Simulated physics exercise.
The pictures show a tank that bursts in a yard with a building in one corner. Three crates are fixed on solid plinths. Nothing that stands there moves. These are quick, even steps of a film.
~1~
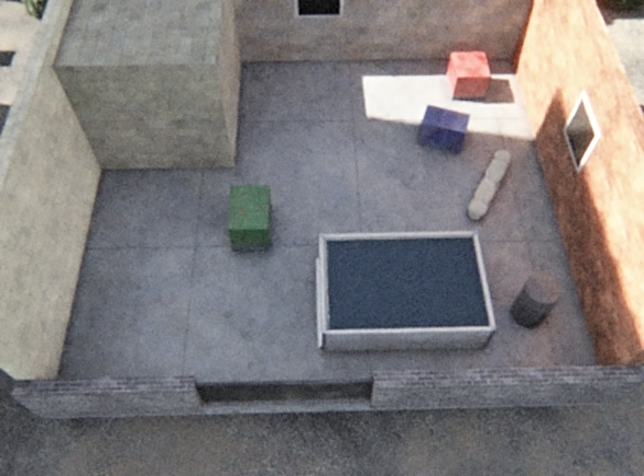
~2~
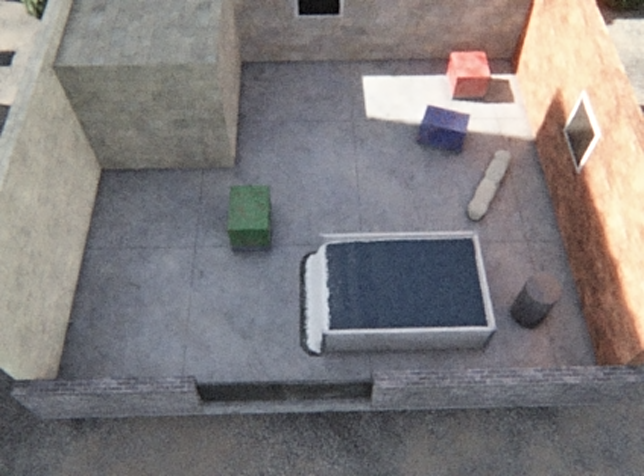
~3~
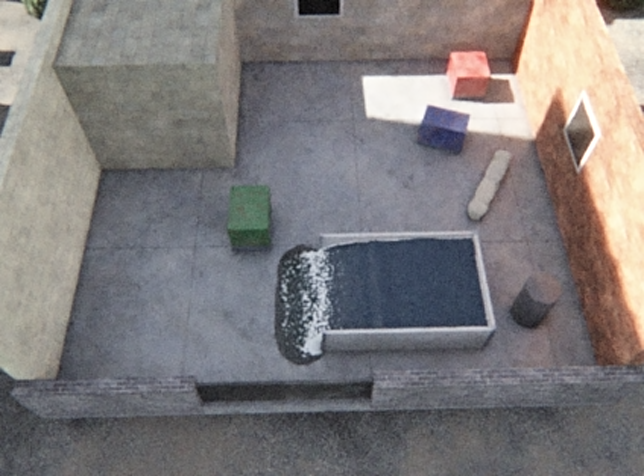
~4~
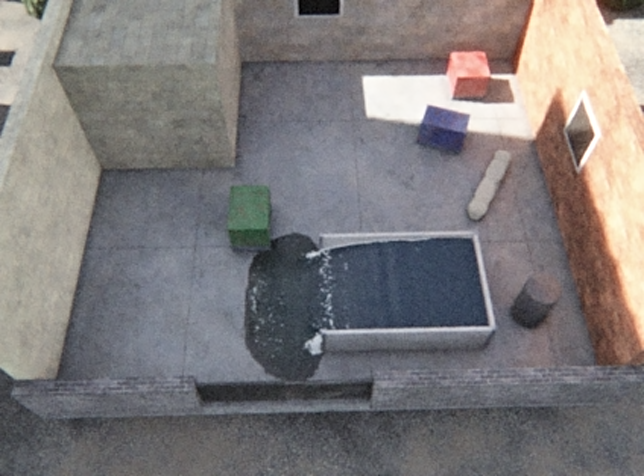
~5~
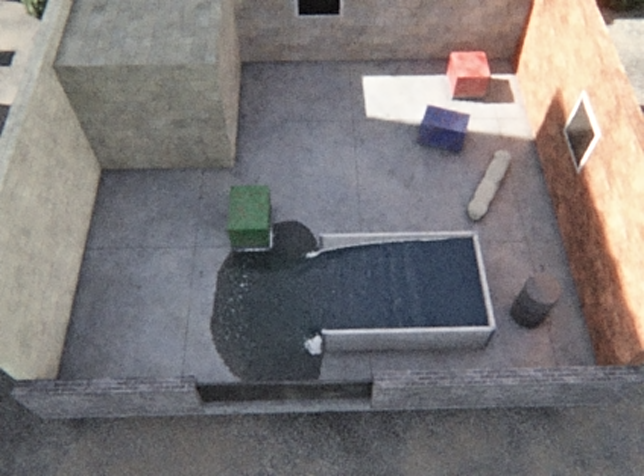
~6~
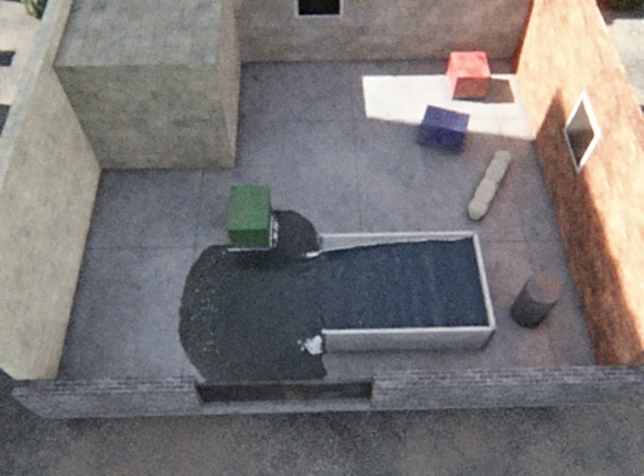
Dark water bursting from the left side of an open tank in a walled yard, spreading leftward across paving around a green cube.
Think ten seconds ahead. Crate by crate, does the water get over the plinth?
In the end: The blue crate gets wet; the green crate gets wet; the red crate stays dry.
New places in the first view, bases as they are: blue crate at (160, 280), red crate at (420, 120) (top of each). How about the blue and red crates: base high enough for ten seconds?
Then: The blue one takes water, the red one takes water.
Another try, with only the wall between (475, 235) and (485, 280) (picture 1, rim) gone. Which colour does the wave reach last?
That is the crate marked green.
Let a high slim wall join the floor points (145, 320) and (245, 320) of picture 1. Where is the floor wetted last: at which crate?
Last comes the red-painted one.
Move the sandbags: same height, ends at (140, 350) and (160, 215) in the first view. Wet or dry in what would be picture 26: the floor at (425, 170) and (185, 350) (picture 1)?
In that order: Free of water, covered.
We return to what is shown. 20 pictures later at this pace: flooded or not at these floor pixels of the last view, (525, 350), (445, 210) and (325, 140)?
As listed: Clear, free of water, flooded.
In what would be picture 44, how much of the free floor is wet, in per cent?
Roughly 50 per cent.
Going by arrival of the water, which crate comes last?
That is the one in red.
A moment on, water covers 25 % of the floor; the blue crate not reached, the green crate water round its plinth, the red crate not reached.
Next, water covers 30 % of the floor; the blue crate not reached, the green crate water round its plinth, the red crate not reached.
Then, water covers 40 % of the floor; the blue crate not reached, the green crate water round its plinth, the red crate not reached.
Later, water covers 50 % of the floor; the blue crate water round its plinth, the green crate water round its plinth, the red crate not reached.
In the end, water covers 85 % of the floor; the blue crate was topped, the green crate was topped, the red crate stayed above the water.
